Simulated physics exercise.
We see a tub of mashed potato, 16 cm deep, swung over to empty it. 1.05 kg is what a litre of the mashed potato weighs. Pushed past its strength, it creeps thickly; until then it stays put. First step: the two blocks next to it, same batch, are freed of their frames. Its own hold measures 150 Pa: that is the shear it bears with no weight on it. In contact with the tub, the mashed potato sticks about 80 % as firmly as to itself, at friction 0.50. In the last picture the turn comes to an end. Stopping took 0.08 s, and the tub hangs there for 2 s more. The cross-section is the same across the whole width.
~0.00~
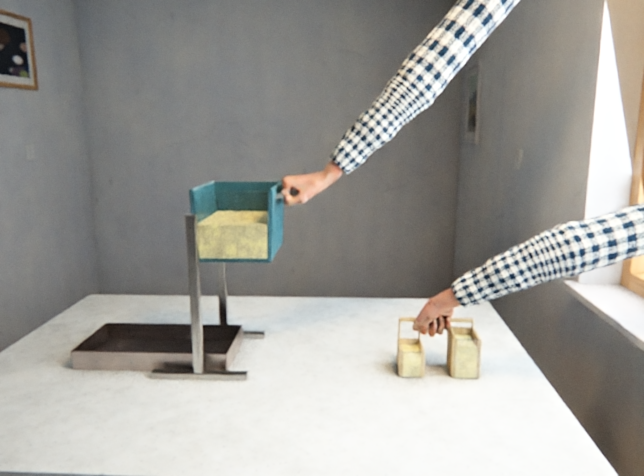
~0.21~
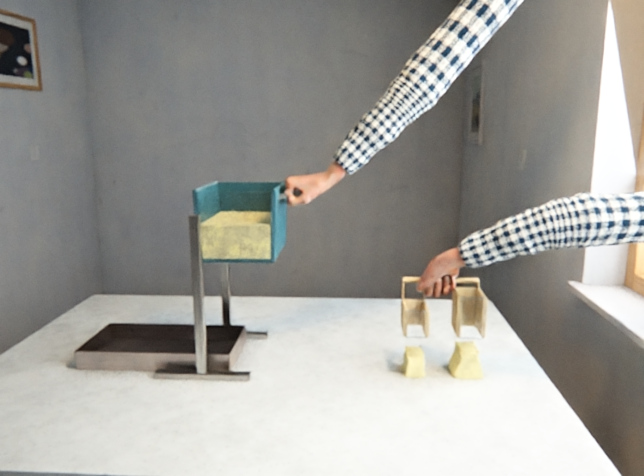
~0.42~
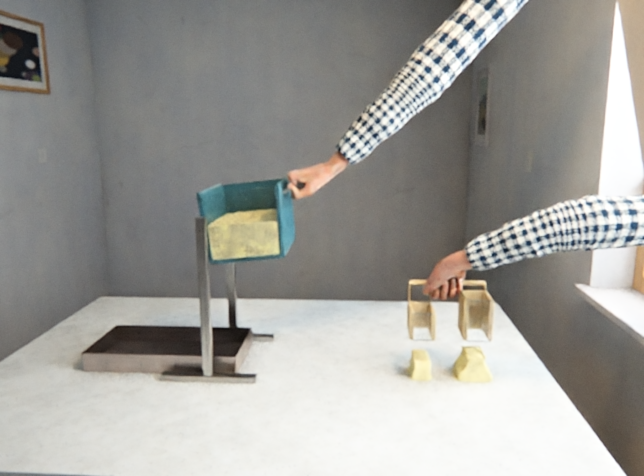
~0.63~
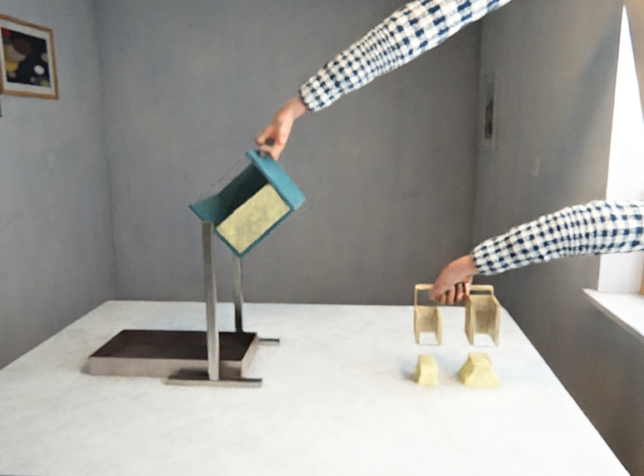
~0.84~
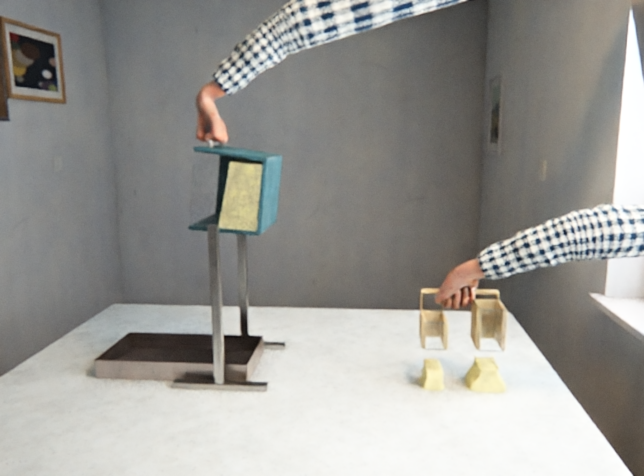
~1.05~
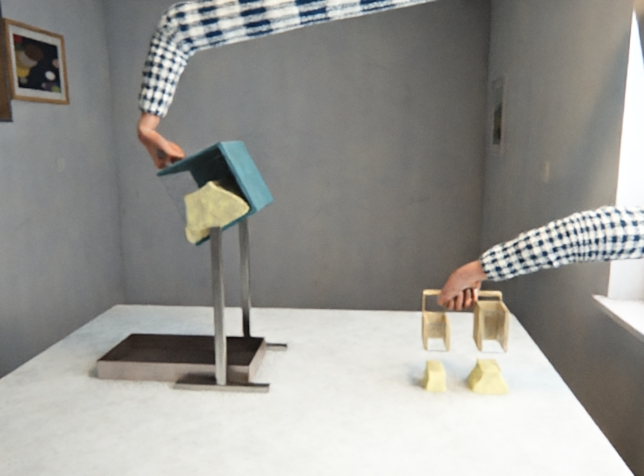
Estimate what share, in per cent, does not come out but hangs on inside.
Some 0 per cent hangs on inside.
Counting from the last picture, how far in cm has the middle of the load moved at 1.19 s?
Distance: About 11 cm.
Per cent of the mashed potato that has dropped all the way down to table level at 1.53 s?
Near 100 per cent has got down by that time.
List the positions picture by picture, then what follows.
The first frame shows handle-side rim at (268, 191), tilt 0 degrees; highest point of the mashed potato at (263, 224); test blocks 5.5 cm, 8.6 cm high (left to right).
The second frame shows handle-side rim at (272, 192), tilt 0 degrees; highest point of the mashed potato at (267, 225); test blocks 5.4 cm, 7.0 cm high (left to right).
The third frame shows handle-side rim at (274, 187), tilt 6 degrees; highest point of the mashed potato at (273, 221); test blocks 5.3 cm, 6.4 cm high (left to right).
The fourth frame shows handle-side rim at (246, 155), tilt 41 degrees; highest point of the mashed potato at (267, 185); test blocks 5.3 cm, 6.3 cm high (left to right).
The fifth frame shows handle-side rim at (195, 151), tilt 83 degrees; highest point of the mashed potato at (232, 162); test blocks 5.3 cm, 6.3 cm high (left to right).
The sixth frame shows handle-side rim at (159, 176), tilt 117 degrees; highest point of the mashed potato at (207, 183); test blocks 5.3 cm, 6.3 cm high (left to right).
By 1.19 s, the tub is at 117 degrees and holds 37 %.
By 1.36 s, the tub is at 117 degrees and holds 0 %.
By 1.53 s, the tub is at 117 degrees and holds 0 %.
By 1.70 s, the tub is at 117 degrees and holds 0 %.
By 3.05 s, at the end, the tub is at 117 degrees and holds 0 %.
